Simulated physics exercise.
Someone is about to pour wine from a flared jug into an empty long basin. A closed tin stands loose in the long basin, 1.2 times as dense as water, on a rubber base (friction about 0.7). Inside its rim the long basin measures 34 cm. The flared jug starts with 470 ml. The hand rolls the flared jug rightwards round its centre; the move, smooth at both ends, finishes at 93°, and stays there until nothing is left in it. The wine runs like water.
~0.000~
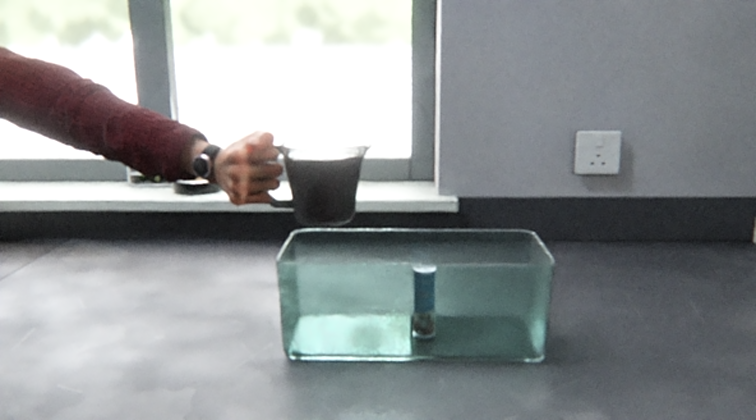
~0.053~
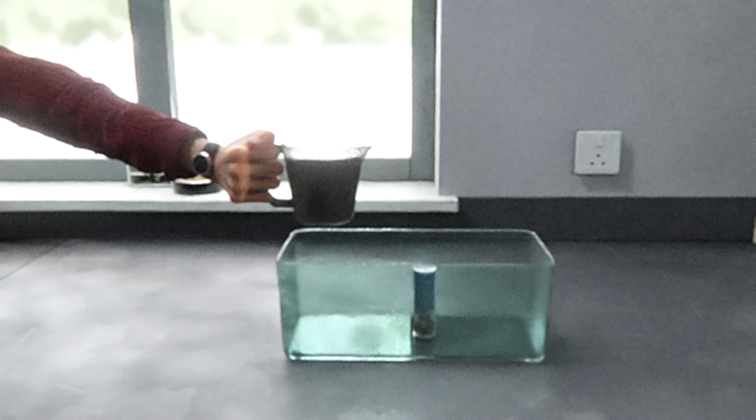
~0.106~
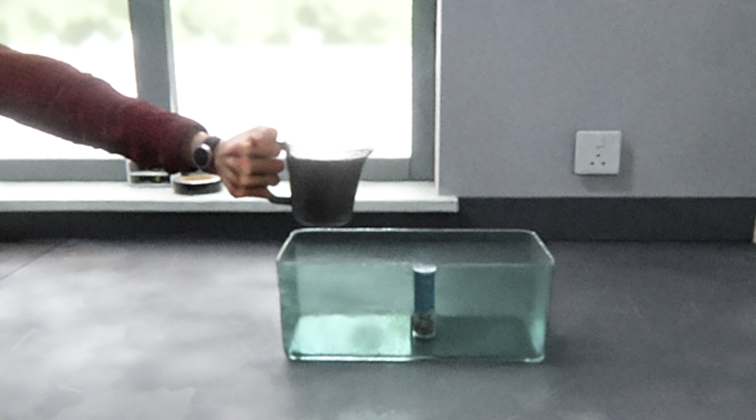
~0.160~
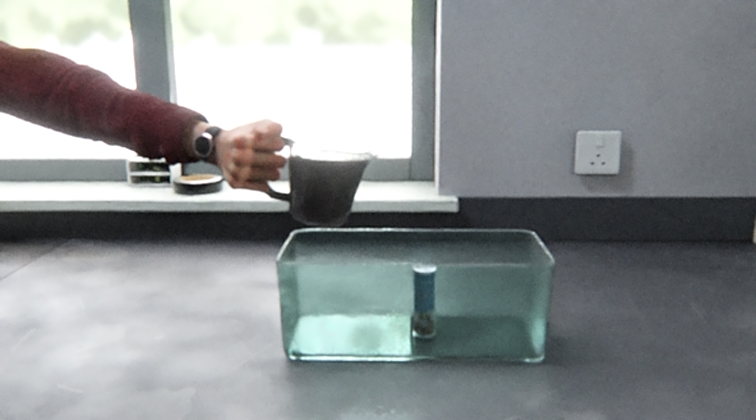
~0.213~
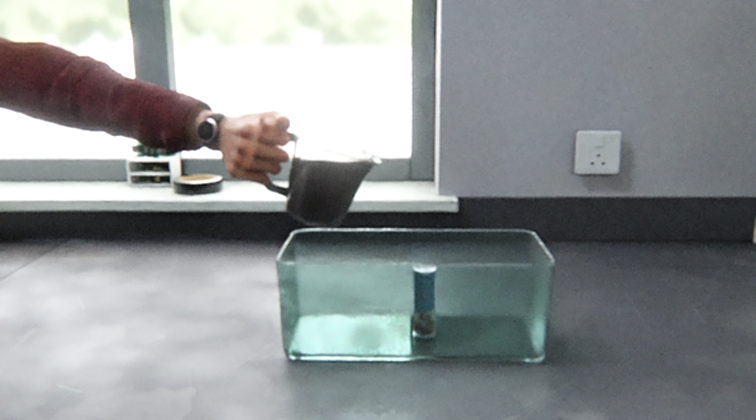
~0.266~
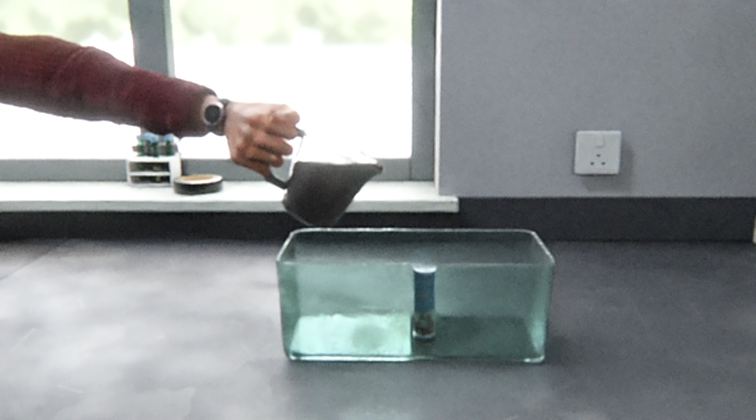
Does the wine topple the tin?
The tin falls.
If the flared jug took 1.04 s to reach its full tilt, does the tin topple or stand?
Then it goes over.
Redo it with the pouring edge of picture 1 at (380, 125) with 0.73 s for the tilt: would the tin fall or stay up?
Then it stays up.
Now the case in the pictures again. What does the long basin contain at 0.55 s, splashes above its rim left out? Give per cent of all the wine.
Some 24 per cent.
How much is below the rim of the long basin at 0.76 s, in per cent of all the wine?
Some 76 per cent.
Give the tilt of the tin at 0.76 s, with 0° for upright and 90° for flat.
It is at some 0°.
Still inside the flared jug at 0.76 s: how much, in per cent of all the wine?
About 16 per cent.
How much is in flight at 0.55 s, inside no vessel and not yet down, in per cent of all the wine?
Some 18 per cent.
By 0.55 s the tilt is 81° and 57 per cent is still to pour; the tin stands where it began.
By 0.76 s the tilt is 93° and 15 per cent is still to pour; the tin stands 1 cm from where it began.
By 0.98 s the tilt is 93° and 3 per cent is still to pour; the tin leans 37°.
By 1.22 s the tilt is 93° and 0 per cent is still to pour; the tin lies on its side.
At rest the tin lies on its side.
